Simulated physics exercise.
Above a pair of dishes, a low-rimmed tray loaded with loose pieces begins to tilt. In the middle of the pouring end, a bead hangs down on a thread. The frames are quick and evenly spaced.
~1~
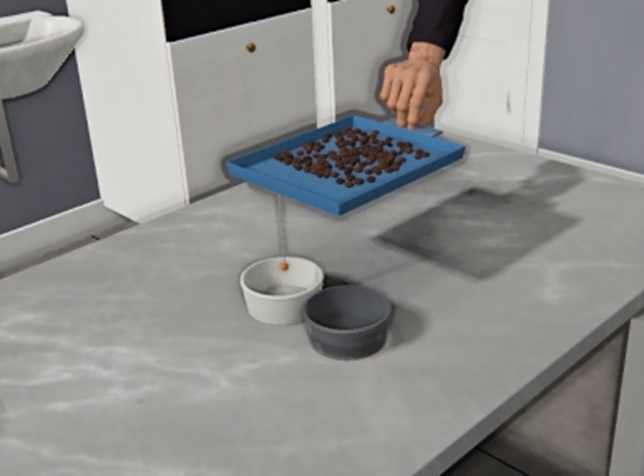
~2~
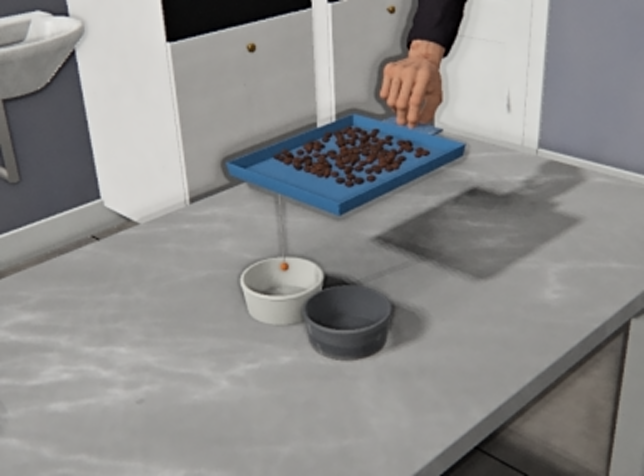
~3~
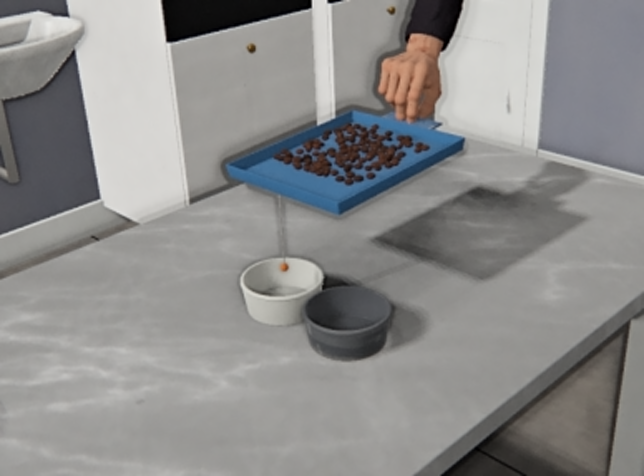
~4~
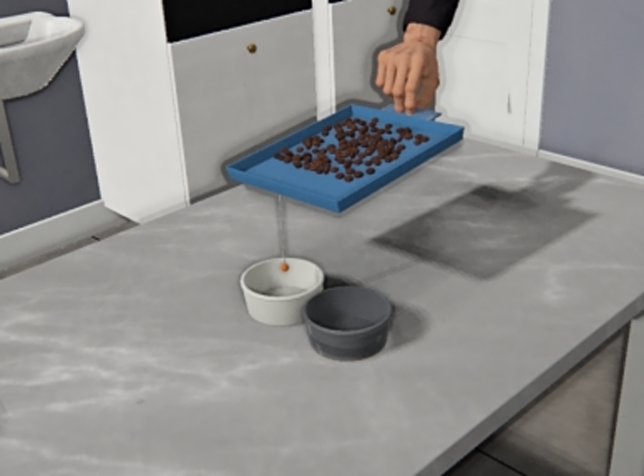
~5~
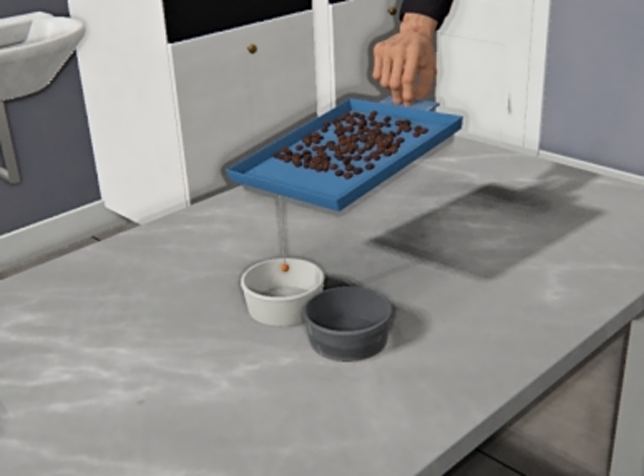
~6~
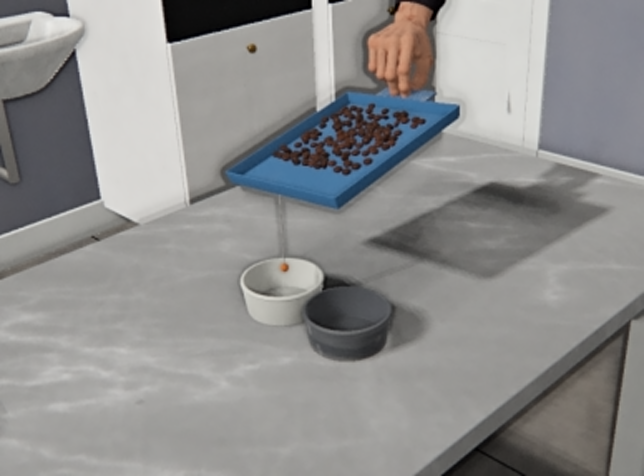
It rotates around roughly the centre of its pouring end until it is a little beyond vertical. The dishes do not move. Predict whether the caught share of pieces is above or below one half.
Below one half.
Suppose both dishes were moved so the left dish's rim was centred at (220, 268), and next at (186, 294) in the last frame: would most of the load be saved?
First try: Higher than half; second try: Lower than half.
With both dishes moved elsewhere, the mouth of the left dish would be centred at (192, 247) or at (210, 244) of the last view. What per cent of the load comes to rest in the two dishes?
About 70 and 70 per cent respectively.
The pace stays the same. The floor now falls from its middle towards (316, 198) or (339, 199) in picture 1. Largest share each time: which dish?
Well, at the first place the right-side one, and at the second the right-side one.
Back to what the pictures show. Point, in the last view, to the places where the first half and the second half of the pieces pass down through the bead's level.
I'd say around (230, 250) at first, then around (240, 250).
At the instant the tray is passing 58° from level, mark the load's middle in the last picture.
Its middle sits at about pixel (262, 169).
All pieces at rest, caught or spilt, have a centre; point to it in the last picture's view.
Resting centre, last picture - approx. (232, 285).
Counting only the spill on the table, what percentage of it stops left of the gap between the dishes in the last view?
That comes to about 100 per cent of the pieces.
Shortly afterwards, tray tipped steeply; all but a few on the tray; only a few in the air.
Next, tray tipped right over; near a quarter on the tray; a little in the left dish; near two thirds outside both; a little in the air.
Some moments later, tray tipped past a quarter turn; a little in the left dish; all but a few outside both.
In the end, tray tipped past a quarter turn; none at all in the right dish; a little in the left dish; all but a few outside both.
